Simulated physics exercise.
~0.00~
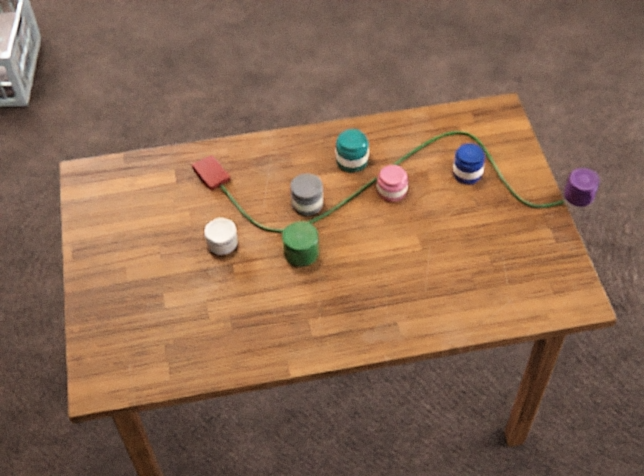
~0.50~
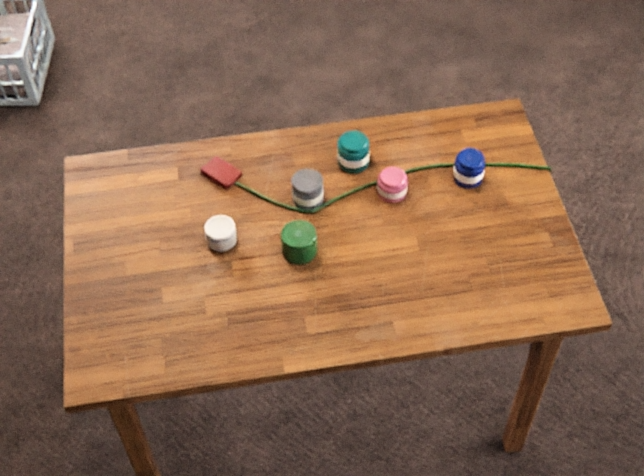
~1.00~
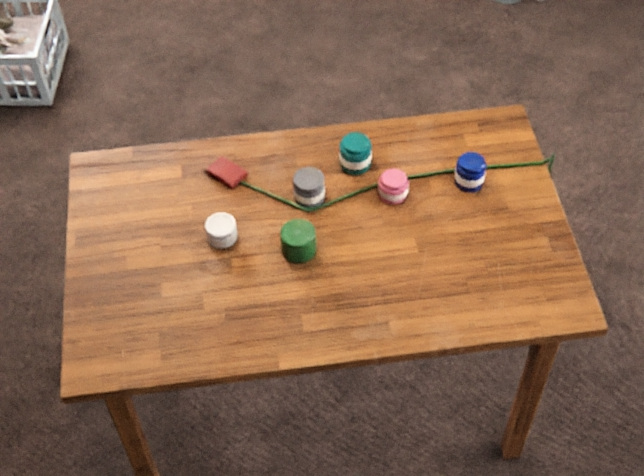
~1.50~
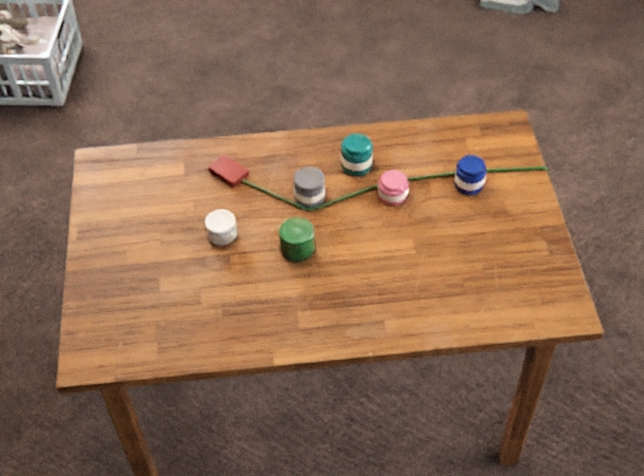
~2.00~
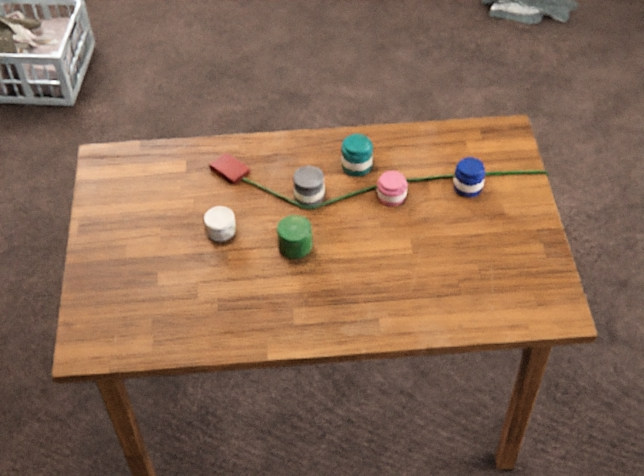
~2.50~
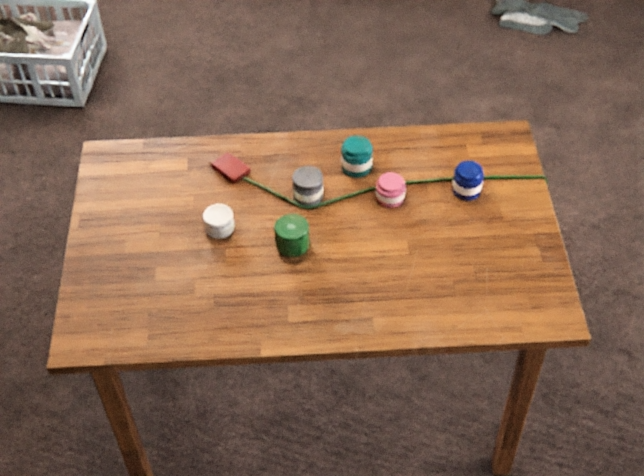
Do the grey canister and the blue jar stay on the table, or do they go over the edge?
Both the grey canister and the blue jar stay on the tabletop. Neither one goes over the edge.
